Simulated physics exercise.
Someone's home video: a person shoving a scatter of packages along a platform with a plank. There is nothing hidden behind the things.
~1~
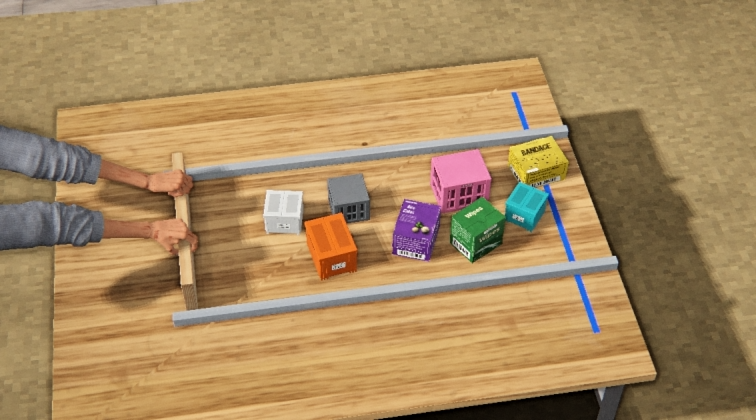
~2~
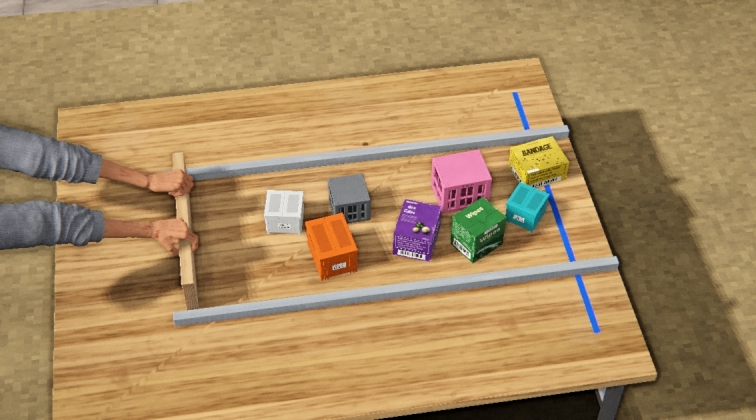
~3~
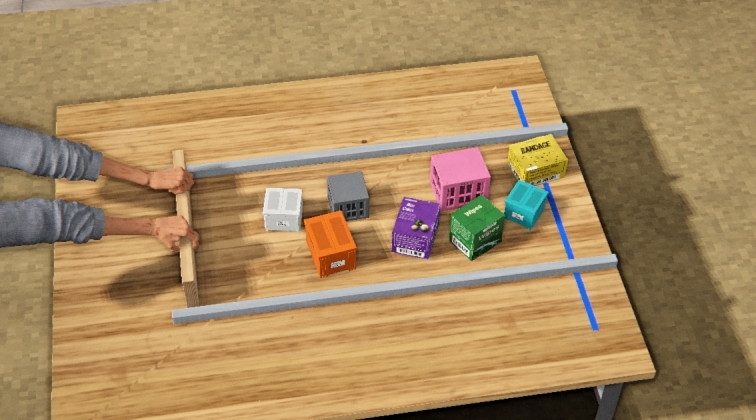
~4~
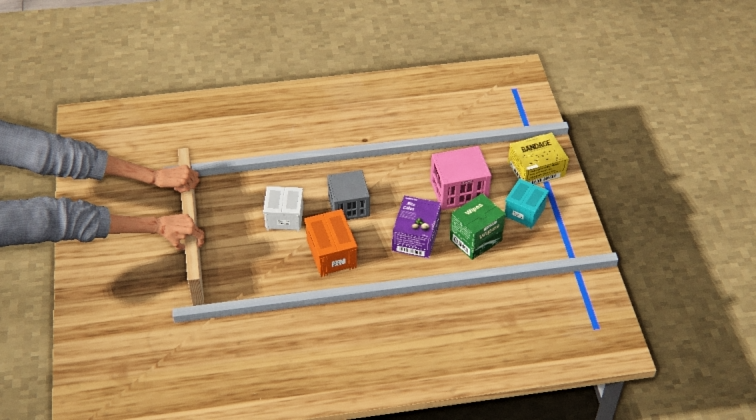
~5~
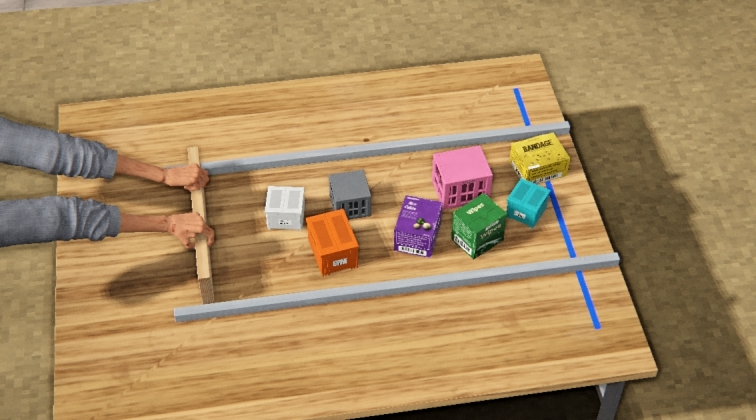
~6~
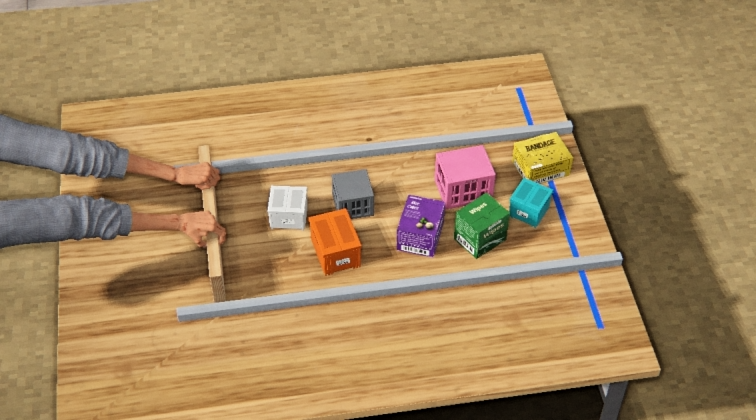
A wooden plank, gripped by two hands, stayed nearly still at first, then slid a short way right between two rails toward a scatter of colorful boxes, which sat in place on the table.
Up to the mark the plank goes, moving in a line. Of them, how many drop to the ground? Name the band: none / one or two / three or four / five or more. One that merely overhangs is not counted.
Band: Five or more.
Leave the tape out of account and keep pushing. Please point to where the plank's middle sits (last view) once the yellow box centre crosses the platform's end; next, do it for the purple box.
When the yellow box crosses, the middle is near (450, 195); when the purple box crosses, near (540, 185).
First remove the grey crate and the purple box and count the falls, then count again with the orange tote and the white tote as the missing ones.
In the first try 4, in the other 4.
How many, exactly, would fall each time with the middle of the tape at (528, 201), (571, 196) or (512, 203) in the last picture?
Try by try, 4, 6 and 4.
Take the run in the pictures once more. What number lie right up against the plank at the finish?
Contact count: 2.
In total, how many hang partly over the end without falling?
That comes to 0 of them.
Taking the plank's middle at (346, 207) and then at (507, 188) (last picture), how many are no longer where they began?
First 3 and then 8.
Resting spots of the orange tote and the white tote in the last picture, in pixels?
You'll see the orange tote at (586, 213), with the white tote at (569, 173).
Soon after, none off yet; yellow box at rest near (542, 159); turquoise tote at rest near (530, 203); green box at rest near (482, 226).
After that, none off yet; yellow box at rest near (542, 159); turquoise tote displaced a little near (535, 203); green box displaced about its own width near (515, 225).
And then, one off so far; yellow box on its way down near (618, 210); turquoise tote displaced well along near (599, 198); green box displaced well along near (600, 223).
In the end, the number that fall off is five or more; gone, grey crate, purple box, pink crate, green box, turquoise tote and yellow box.
